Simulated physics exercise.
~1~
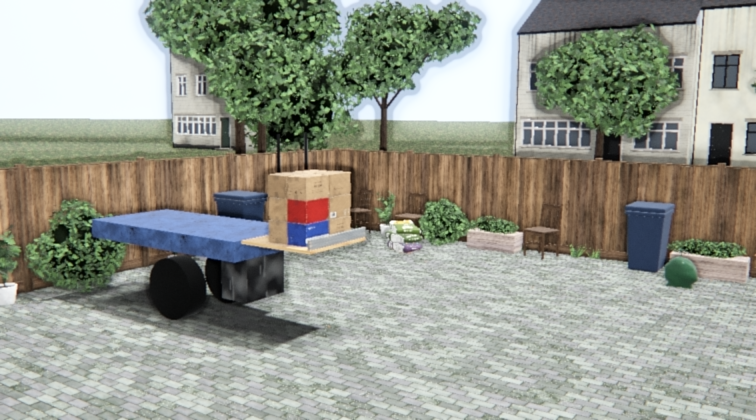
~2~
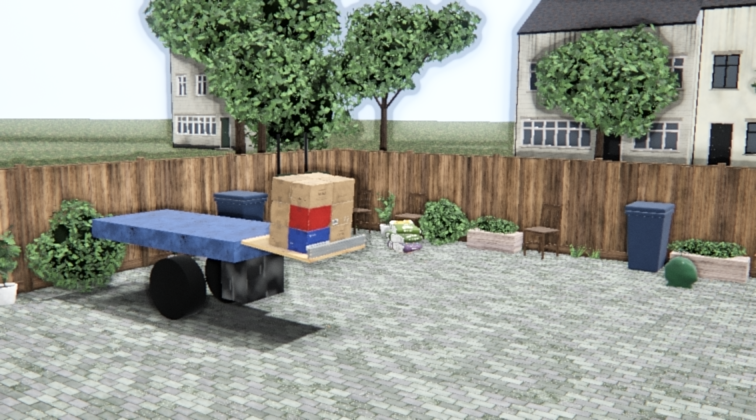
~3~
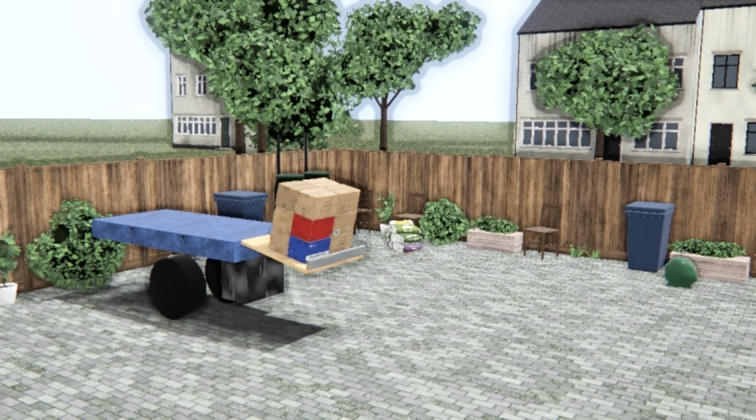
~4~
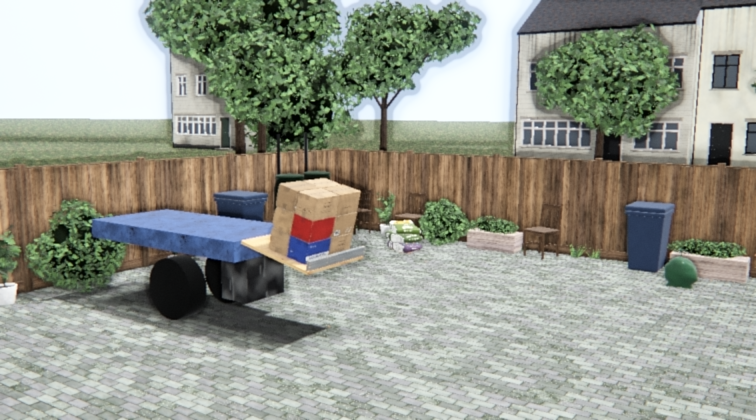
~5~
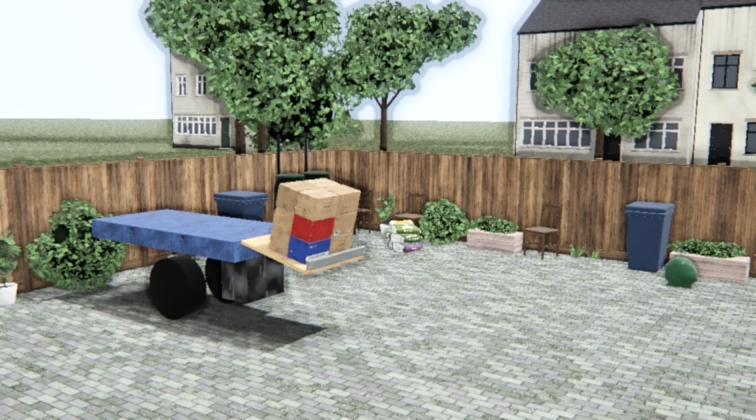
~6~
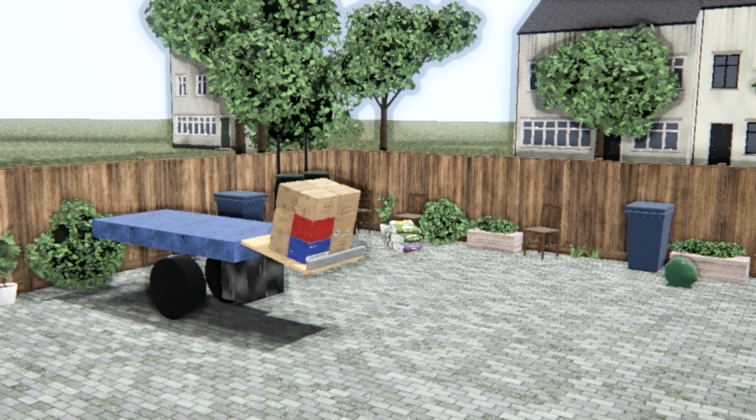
At first, a block of taped cardboard cartons, with a red one above a blue one at a front corner, sits on a level wooden flap at the right end of a blue flat-bed in a paved, fenced yard. The flap begins to tip, its outer end dipping slightly to the right, and the cartons go down with it. It tilts a little further, and the whole stack leans gently to the right. Then the flap stops and holds its modest slope. The cartons stay packed together on it, and none falls to the paving by the end.
